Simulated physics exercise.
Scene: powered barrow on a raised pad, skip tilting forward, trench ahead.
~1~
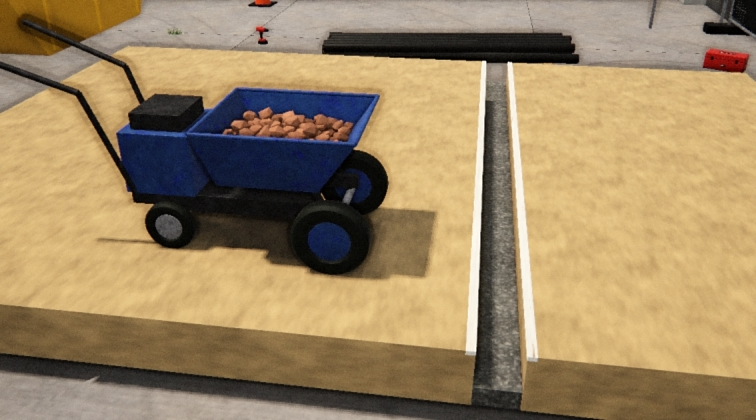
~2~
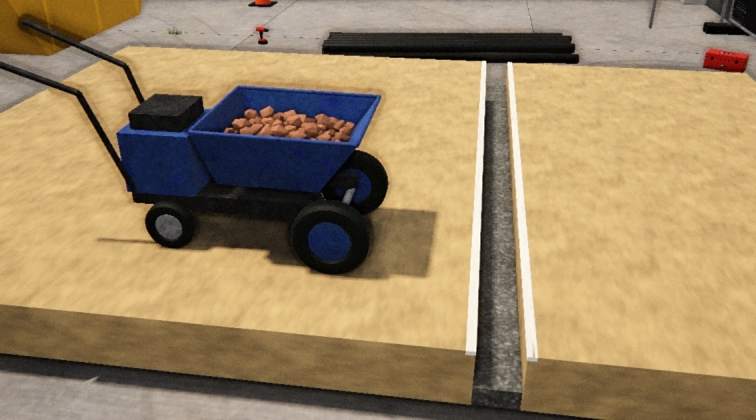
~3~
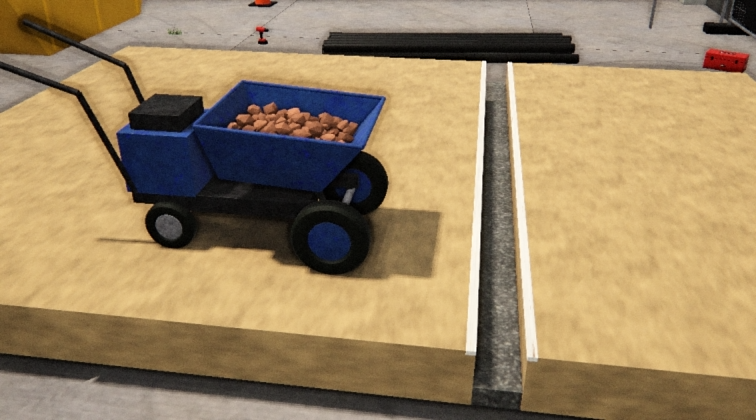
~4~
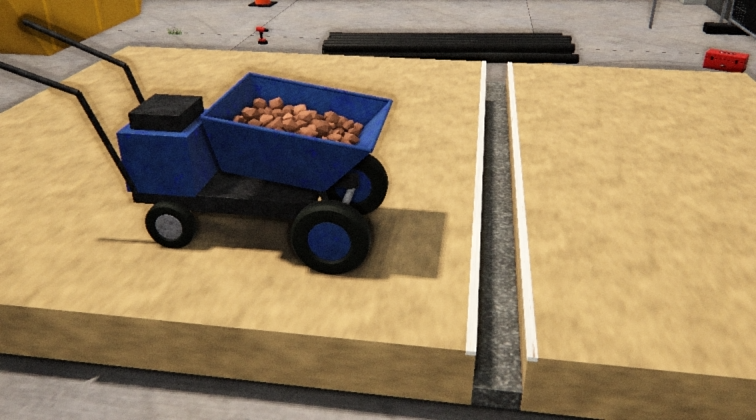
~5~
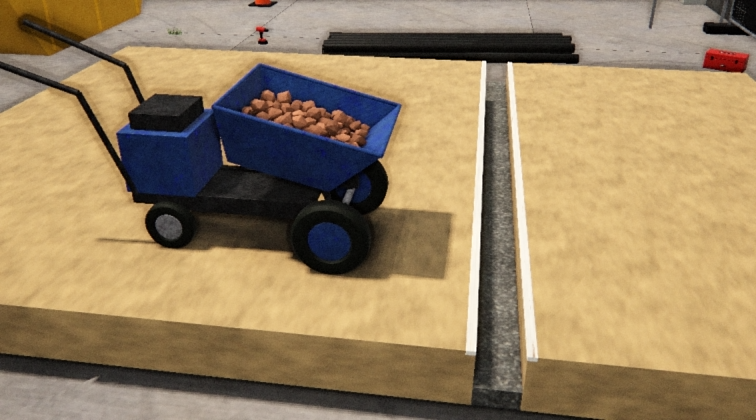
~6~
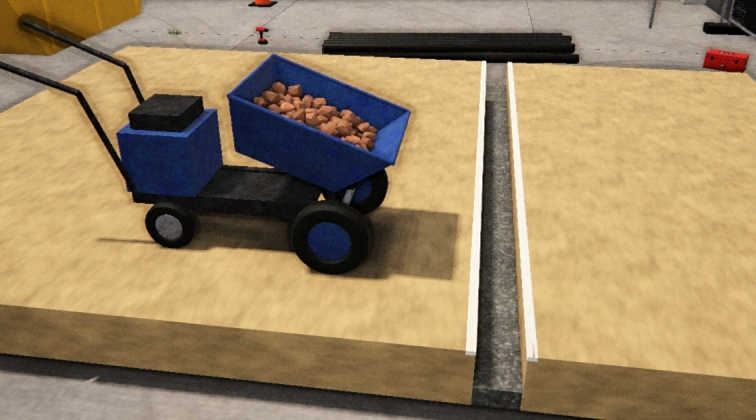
On a raised tan pad, a blue barrow's skip of rubble tilts forward toward a trench.
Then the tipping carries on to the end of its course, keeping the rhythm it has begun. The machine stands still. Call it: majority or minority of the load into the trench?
Majority.
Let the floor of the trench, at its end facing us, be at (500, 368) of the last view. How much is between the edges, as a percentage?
That would give roughly 50 percent.
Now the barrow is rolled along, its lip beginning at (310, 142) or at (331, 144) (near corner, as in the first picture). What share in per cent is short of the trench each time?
First spot 60 per cent, second spot 40 per cent.
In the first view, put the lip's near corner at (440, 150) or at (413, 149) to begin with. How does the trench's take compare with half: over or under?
Stop 1: Short of half. Stop 2: Beyond half.
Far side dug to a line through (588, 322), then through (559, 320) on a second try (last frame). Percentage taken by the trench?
The first try lands around 60 %, the second around 60 %.
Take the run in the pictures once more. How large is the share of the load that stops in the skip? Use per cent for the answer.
Close to 5 in a hundred.
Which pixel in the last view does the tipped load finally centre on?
Roughly at (488, 264), give or take.
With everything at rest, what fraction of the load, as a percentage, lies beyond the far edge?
I'd say around 0 per cent of the load.
Shortly afterwards, skip tipped steeply; the whole lot in the skip.
Next, skip tipped right over; near two thirds in the skip; near a quarter short of the trench; a little in or heaped over the trench; only a few falling.
Some moments later, skip tipped right over; a little in the skip; near a quarter short of the trench; near two thirds in or heaped over the trench; only a few beyond it.
In the end, skip tipped right over; a little in the skip; near a quarter short of the trench; near two thirds in or heaped over the trench; only a few beyond it.
